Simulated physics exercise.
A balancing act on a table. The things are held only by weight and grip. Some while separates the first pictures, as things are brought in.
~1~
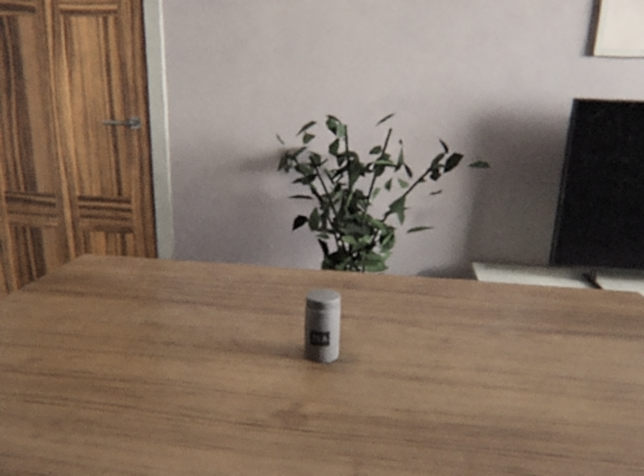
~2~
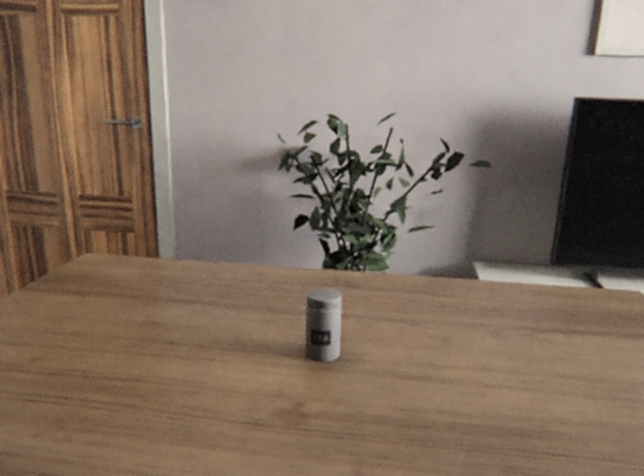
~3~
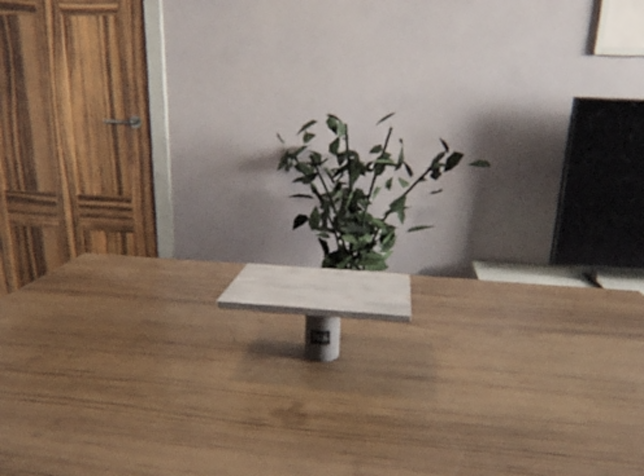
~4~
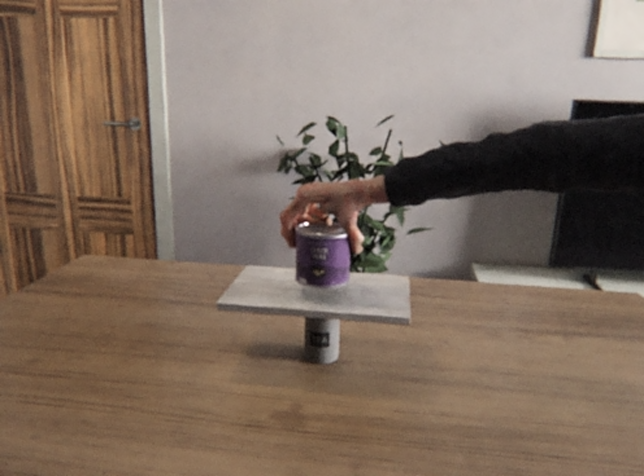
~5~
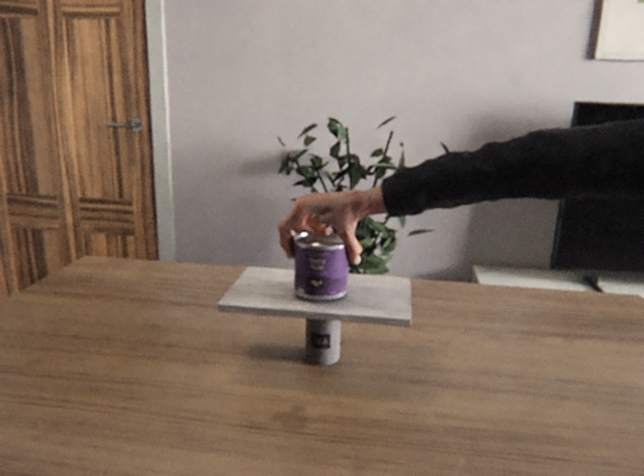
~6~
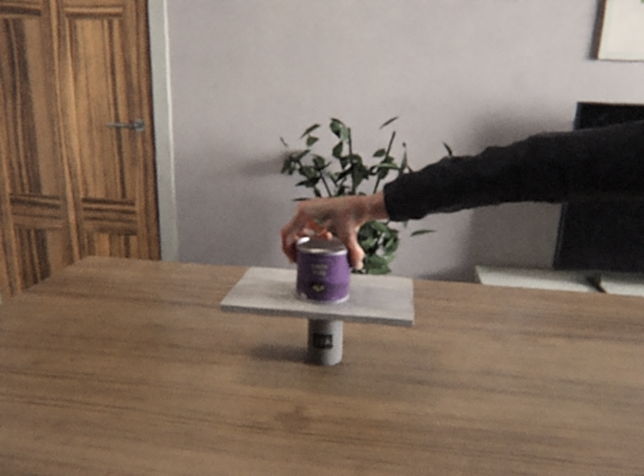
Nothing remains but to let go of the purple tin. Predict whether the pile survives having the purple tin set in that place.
No fall.
Then, 0.80 s later than the last frame, all is still.
Then, 1.70 s later than the last frame, purple tin resting near (323, 270).
When it is over, all 3 as before. End places, in pixels of the last picture, purple tin near (323, 270). The stack keeps its balance.
